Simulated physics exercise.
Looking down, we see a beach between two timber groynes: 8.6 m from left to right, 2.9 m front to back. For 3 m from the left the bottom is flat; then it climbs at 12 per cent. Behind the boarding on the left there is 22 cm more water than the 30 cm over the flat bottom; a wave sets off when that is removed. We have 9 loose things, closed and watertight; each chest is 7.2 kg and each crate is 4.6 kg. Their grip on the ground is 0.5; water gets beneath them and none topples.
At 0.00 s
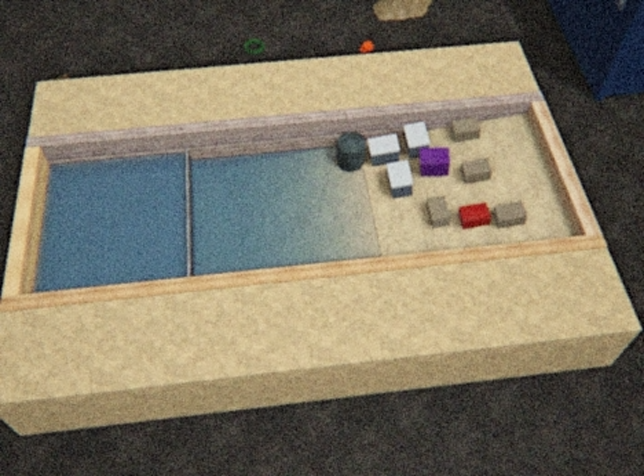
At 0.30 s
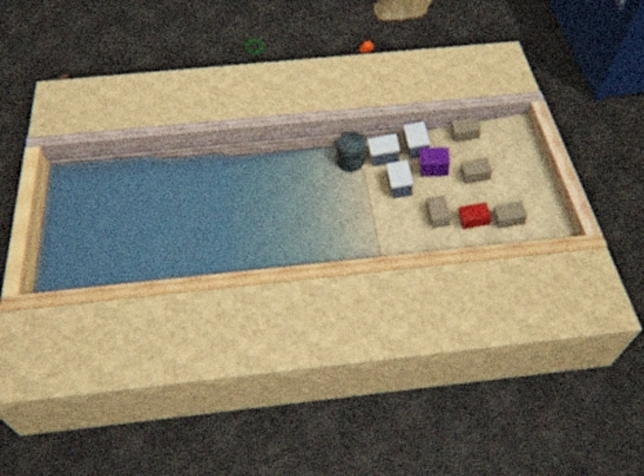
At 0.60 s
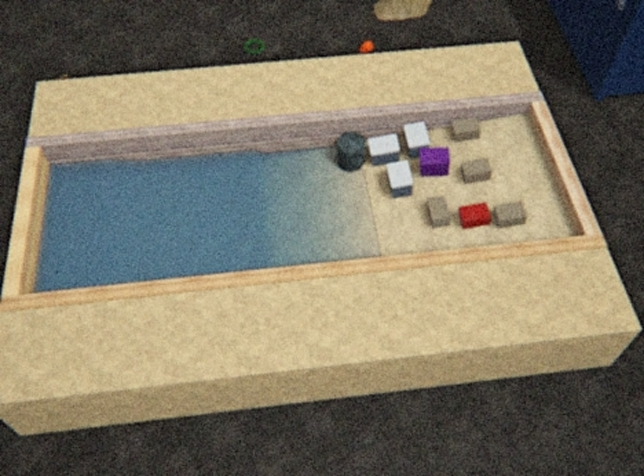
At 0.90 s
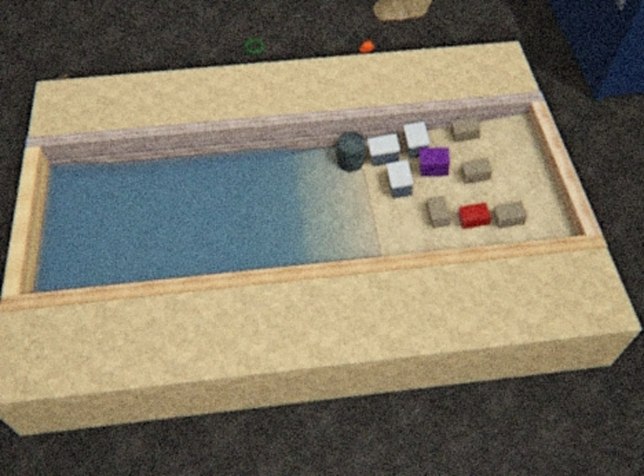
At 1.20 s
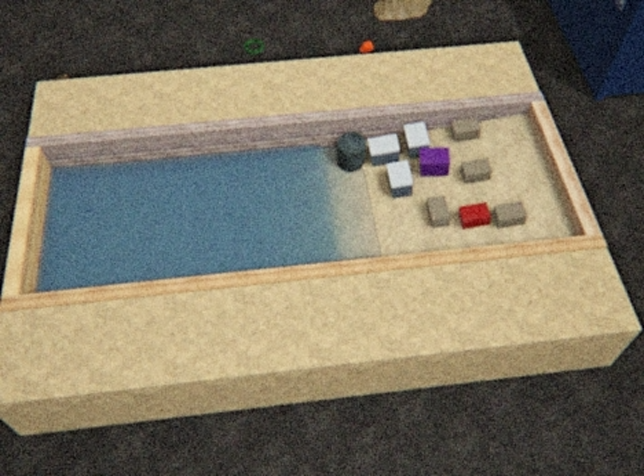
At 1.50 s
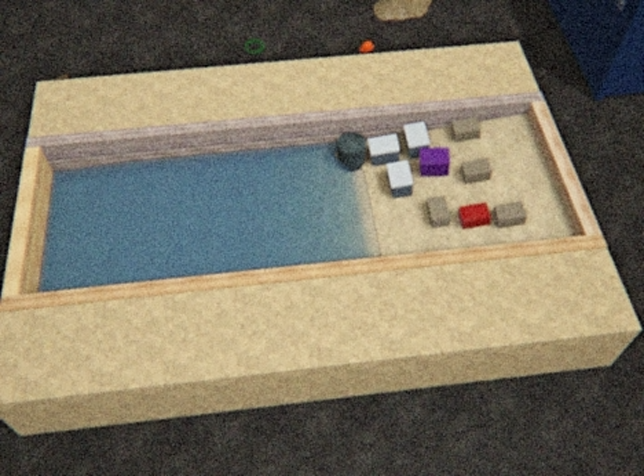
On a beach between two timber groynes, a board standing across the blue water at left disappears, and the water's darker edge shifts back and then creeps rightward toward the sand, while the scattered blocks and dark round object stay still.
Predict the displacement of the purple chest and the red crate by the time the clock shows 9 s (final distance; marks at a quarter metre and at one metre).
In the end the purple chest should finish well away from its start. The red crate should finish well away from its start.
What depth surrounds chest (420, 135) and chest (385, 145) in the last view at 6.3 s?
Some 7 cm at the first, some 11 cm at the second.
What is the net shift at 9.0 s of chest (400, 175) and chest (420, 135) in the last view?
In that order: 250 cm, 140 cm.
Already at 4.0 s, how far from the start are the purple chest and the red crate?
I'd say about 10 and 10 centimetres.
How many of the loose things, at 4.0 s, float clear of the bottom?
It comes to 6 of them.
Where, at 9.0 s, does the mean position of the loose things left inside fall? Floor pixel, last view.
Mean position approx. (362, 201).
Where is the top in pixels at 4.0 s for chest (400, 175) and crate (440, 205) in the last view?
I'd say close to (430, 166) and close to (461, 192).
After 2.1 s the purple chest is near (437, 155), 0.0 m from its start, aground; the red crate is near (477, 211), 0.0 m from its start, aground; 0 afloat.
After 4.0 s the purple chest is near (439, 149), 0.1 m from its start, afloat; the red crate is near (480, 207), 0.1 m from its start, afloat; 6 afloat.
After 6.3 s the purple chest is near (384, 161), 0.9 m from its start, afloat; the red crate is near (382, 202), 1.5 m from its start, afloat; 6 afloat.
After 9.0 s the purple chest is near (294, 183), 2.5 m from its start, afloat; the red crate is near (262, 257), 3.5 m from its start, afloat; 5 afloat.
